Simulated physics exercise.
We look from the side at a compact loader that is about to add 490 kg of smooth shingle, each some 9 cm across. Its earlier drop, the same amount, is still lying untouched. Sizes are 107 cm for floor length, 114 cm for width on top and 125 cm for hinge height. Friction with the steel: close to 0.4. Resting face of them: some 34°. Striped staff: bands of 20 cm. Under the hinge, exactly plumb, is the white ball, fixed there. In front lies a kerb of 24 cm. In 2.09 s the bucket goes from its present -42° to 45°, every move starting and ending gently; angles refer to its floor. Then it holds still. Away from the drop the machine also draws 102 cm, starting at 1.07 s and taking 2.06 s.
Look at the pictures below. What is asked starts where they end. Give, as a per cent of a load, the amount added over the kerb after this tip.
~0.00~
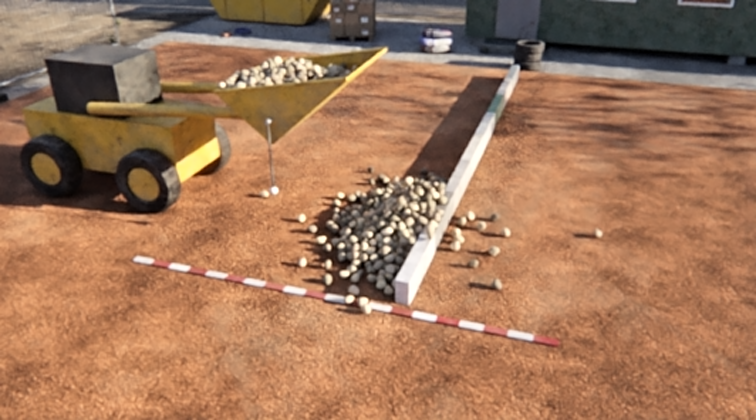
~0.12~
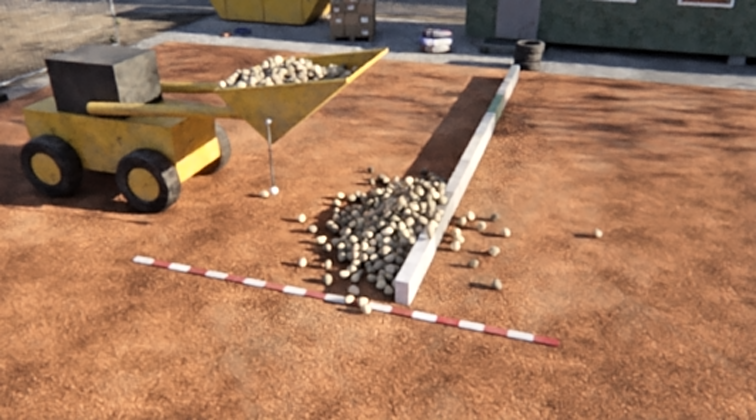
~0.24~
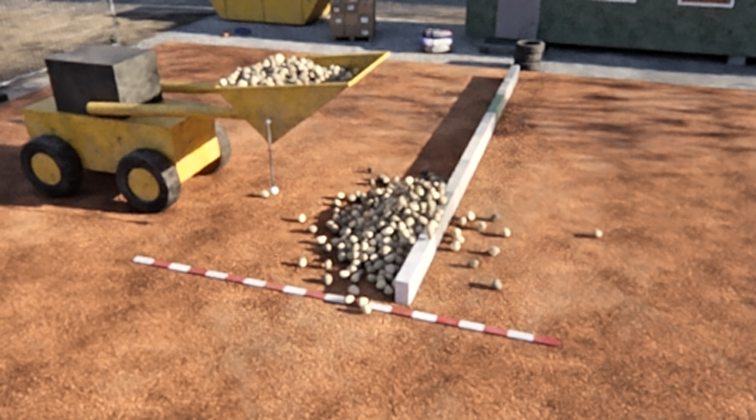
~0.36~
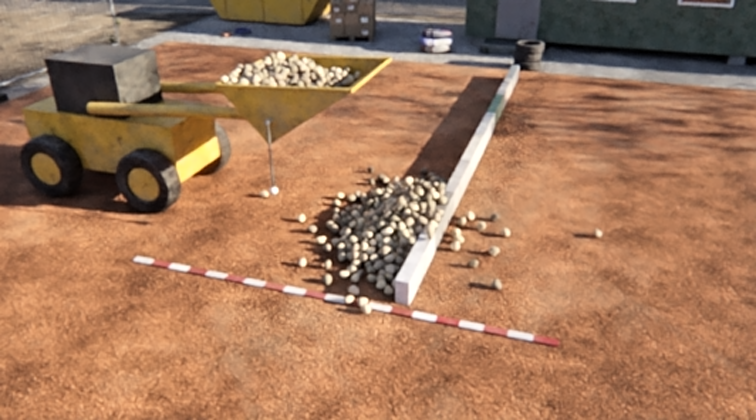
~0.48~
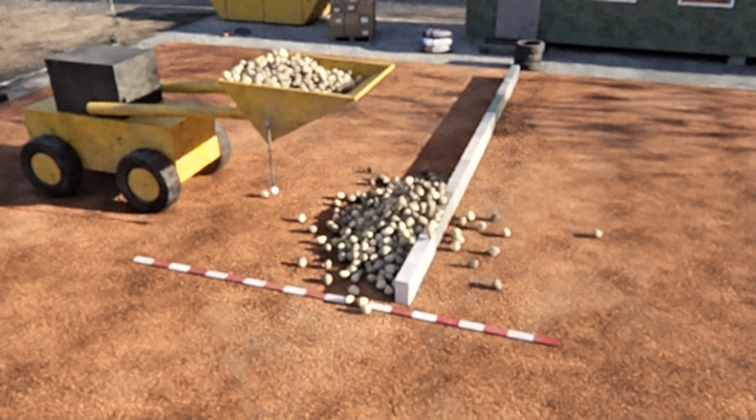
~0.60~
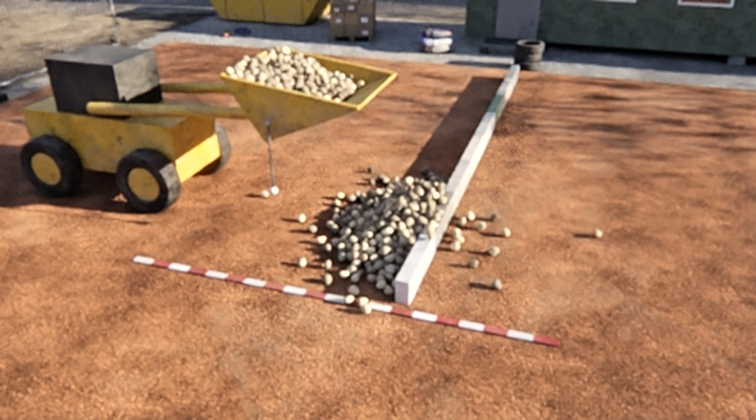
Close to 0 parts in a hundred.
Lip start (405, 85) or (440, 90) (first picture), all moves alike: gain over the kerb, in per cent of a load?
Close to 10 per cent, followed by close to 35 per cent.
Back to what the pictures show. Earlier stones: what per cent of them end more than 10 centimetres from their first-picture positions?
Near 5 per cent, I reckon.
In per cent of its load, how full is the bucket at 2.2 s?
About 5 per cent.
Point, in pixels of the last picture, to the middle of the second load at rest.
They settle centred around (345, 207).
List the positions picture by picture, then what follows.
In the first frame, lip at (347, 79), floor tilted -42°, highest stones at (295, 67). The earlier load is highest near (418, 201), 31 cm above ground level, 98 % on this side of the kerb, 2 % over the kerb.
In the second frame, lip at (348, 81), floor tilted -41°, highest stones at (292, 66); the stones move at 0.1 m/s on average.
In the third frame, the bucket is at -39°, its lip at (350, 84); the top of the load is at (293, 66); the stones move at 0.1 m/s on average.
In the fourth frame, lip at (353, 91), floor tilted -35°, highest stones at (291, 65); the stones move at 0.2 m/s on average.
In the fifth frame, lip at (356, 99), floor tilted -30°, highest stones at (281, 59); the stones move at 0.2 m/s on average.
In the sixth frame, lip at (359, 108), floor tilted -25°, highest stones at (277, 56); the stones move at 0.2 m/s on average.
After 1.6 s the floor is at 32°; in per cent of one load, 84 in the bucket, 114 on this side of the kerb, 2 over the kerb; the foremost stones are at (501, 239).
After 2.2 s the floor is at 45°; in per cent of one load, 4 in the bucket, 195 on this side of the kerb, 2 over the kerb; the foremost stones are at (501, 239).
After 3.6 s the floor is at 45°; in per cent of one load, 0 in the bucket, 198 on this side of the kerb, 2 over the kerb; the foremost stones are at (501, 239).
After 6.3 s the floor is at 45°; in per cent of one load, 0 in the bucket, 198 on this side of the kerb, 2 over the kerb; the foremost stones are at (501, 239). Net gain over the kerb, 0.
